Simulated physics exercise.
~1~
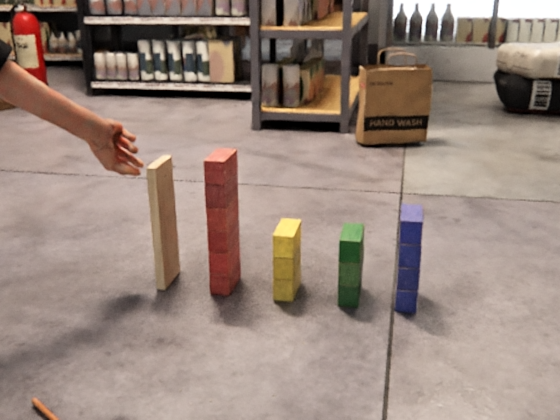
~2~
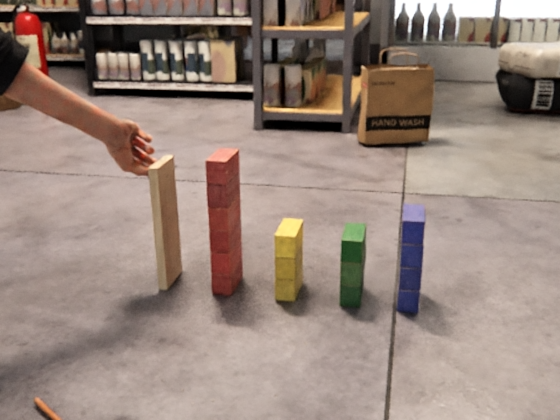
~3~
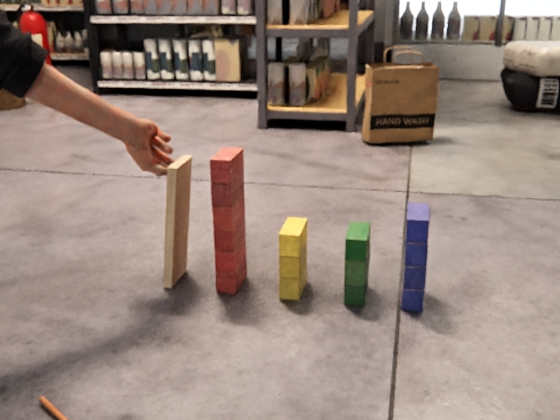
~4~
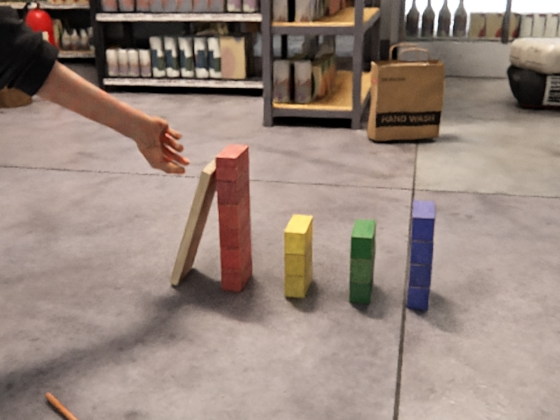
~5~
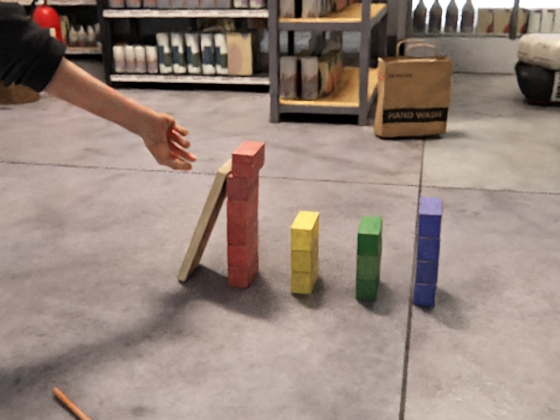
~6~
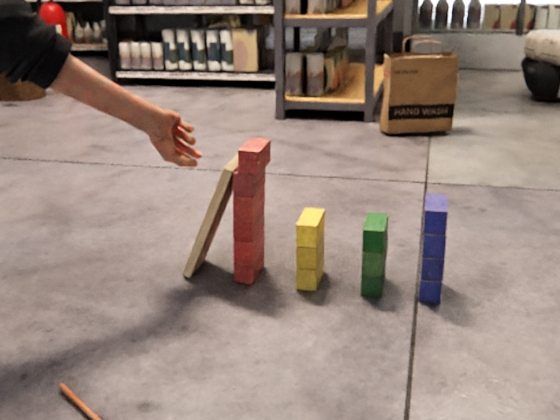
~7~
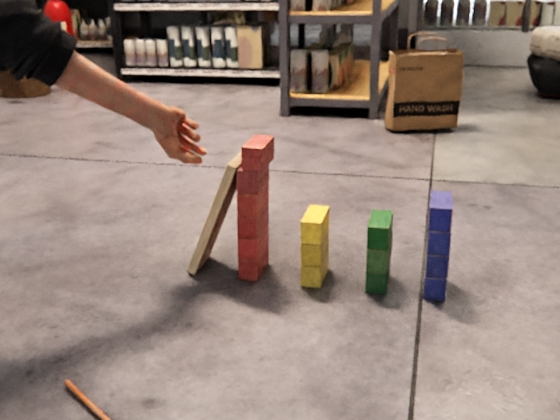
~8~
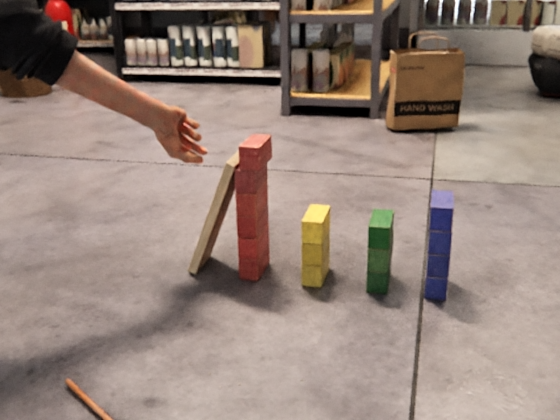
A pushed wooden board tips right and rests against the red stack, which stays standing.
